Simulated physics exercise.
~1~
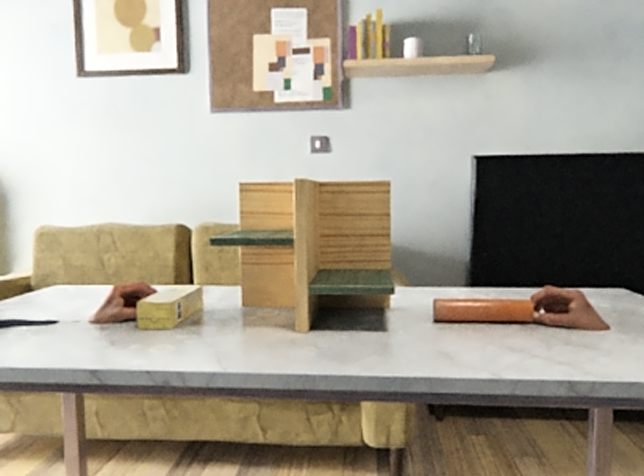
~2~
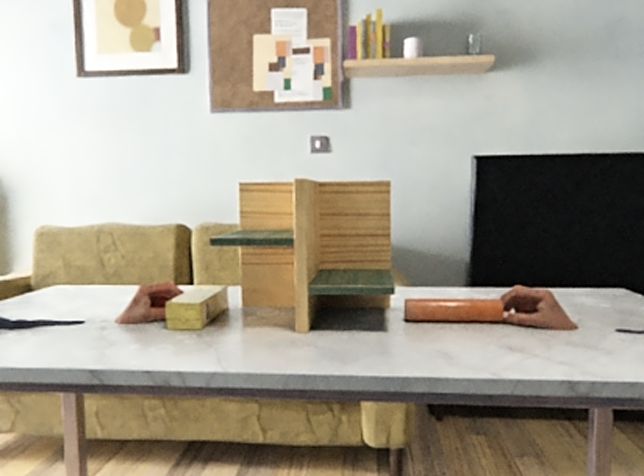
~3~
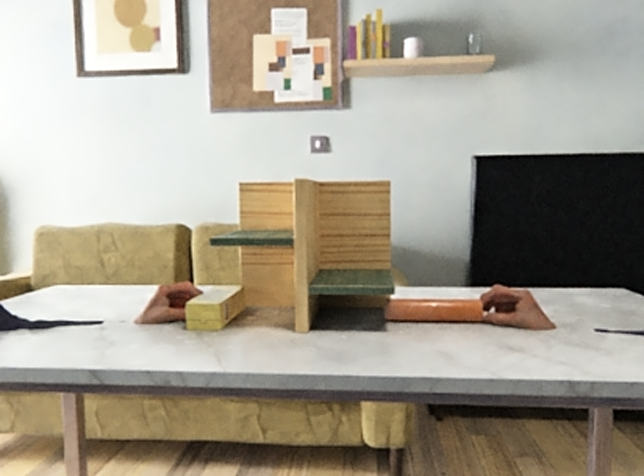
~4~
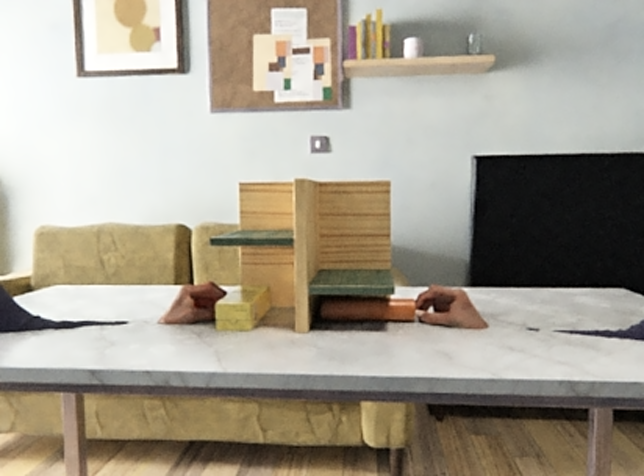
Yellow carton and orange candle lying on their sides, pushed inward by two hands until both slide under a wooden stand's shelves.
